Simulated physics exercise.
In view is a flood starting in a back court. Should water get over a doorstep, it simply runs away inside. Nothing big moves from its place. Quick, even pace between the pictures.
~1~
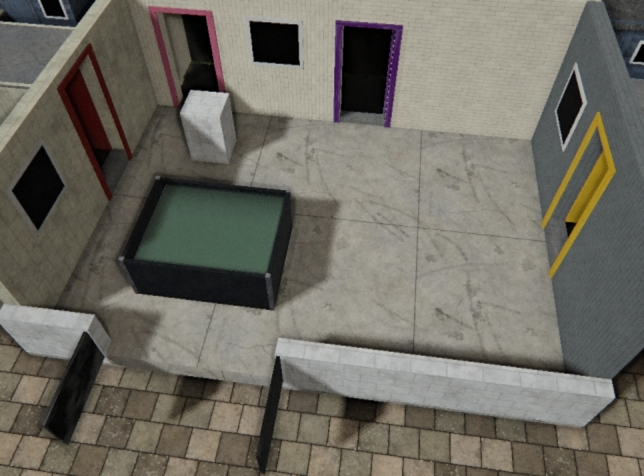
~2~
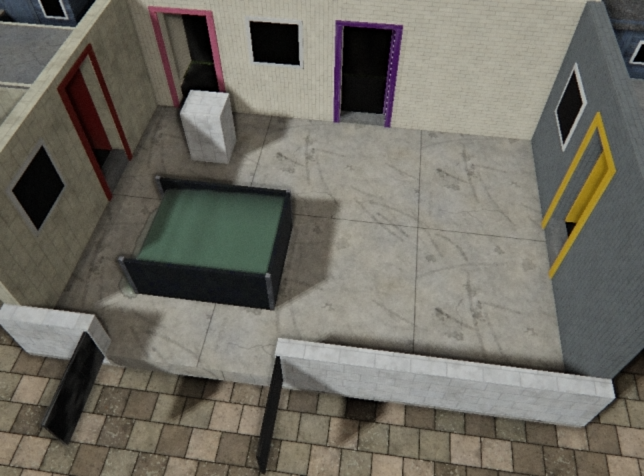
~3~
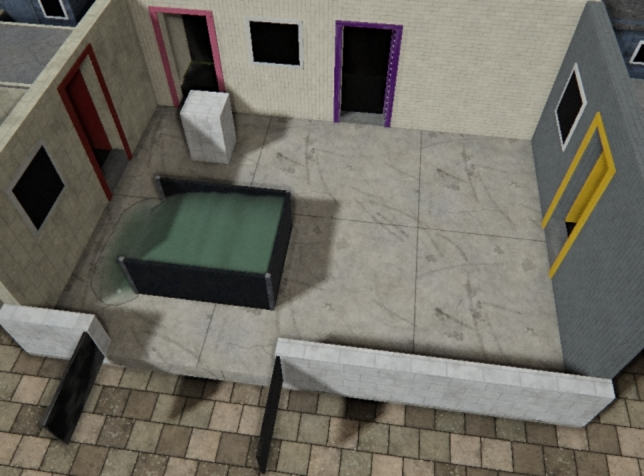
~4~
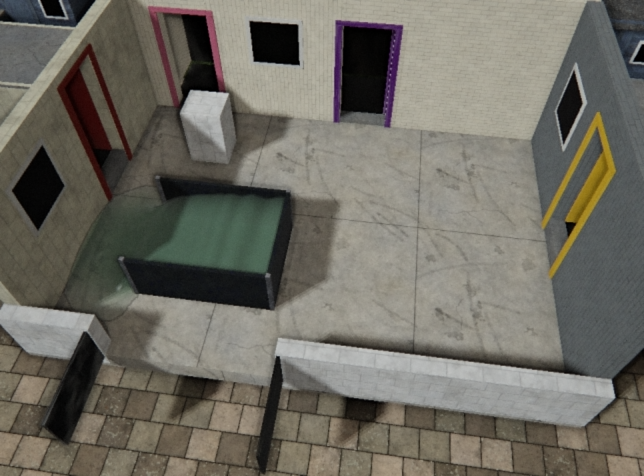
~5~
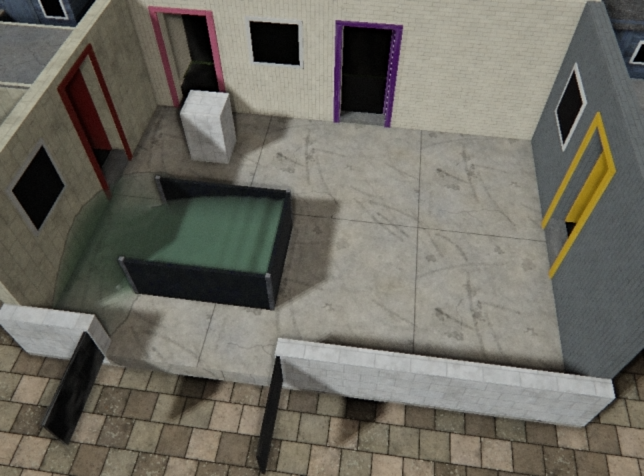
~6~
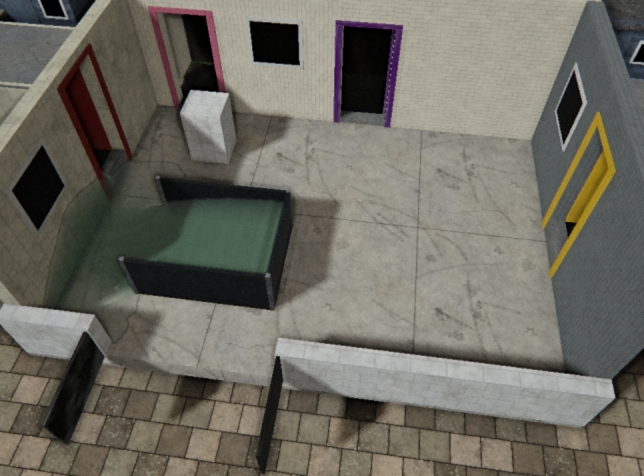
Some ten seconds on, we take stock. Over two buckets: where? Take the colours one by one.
In the end the purple door stays within two buckets of inflow; the red door stays within two buckets of inflow; the pink door passes two buckets of inflow; the yellow door stays within two buckets of inflow.
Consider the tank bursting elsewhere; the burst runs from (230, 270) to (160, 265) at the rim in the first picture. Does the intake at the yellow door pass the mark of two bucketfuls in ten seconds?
Honestly, the yellow door comes in lower.
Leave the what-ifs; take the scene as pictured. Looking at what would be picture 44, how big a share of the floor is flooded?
That comes to about 85 per cent.
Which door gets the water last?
I'd go with the yellow-painted one.
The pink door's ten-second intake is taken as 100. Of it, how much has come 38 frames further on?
Around 95 percent.
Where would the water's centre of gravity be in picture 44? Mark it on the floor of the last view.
I'd point to (268, 223).
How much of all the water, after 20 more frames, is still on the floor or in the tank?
Roughly 84 percent.
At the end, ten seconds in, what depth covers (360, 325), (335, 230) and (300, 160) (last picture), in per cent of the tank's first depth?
In order: 2, 2, 4 %.
A moment on, water covers 15 % of the floor; the purple door not reached, the red door under two buckets in, the pink door not reached, the yellow door not reached.
Next, water covers 30 % of the floor; the purple door not reached, the red door under two buckets in, the pink door over two buckets in, the yellow door not reached.
Then, water covers 55 % of the floor; the purple door wet at the sill, nothing in, the red door under two buckets in, the pink door far over two buckets in, the yellow door not reached.
Later, water covers 85 % of the floor; the purple door wet at the sill, nothing in, the red door under two buckets in, the pink door far over two buckets in, the yellow door wet at the sill, nothing in.
In the end, water covers 95 % of the floor; the purple door wet at the sill, nothing in, the red door under two buckets in, the pink door far over two buckets in, the yellow door wet at the sill, nothing in.
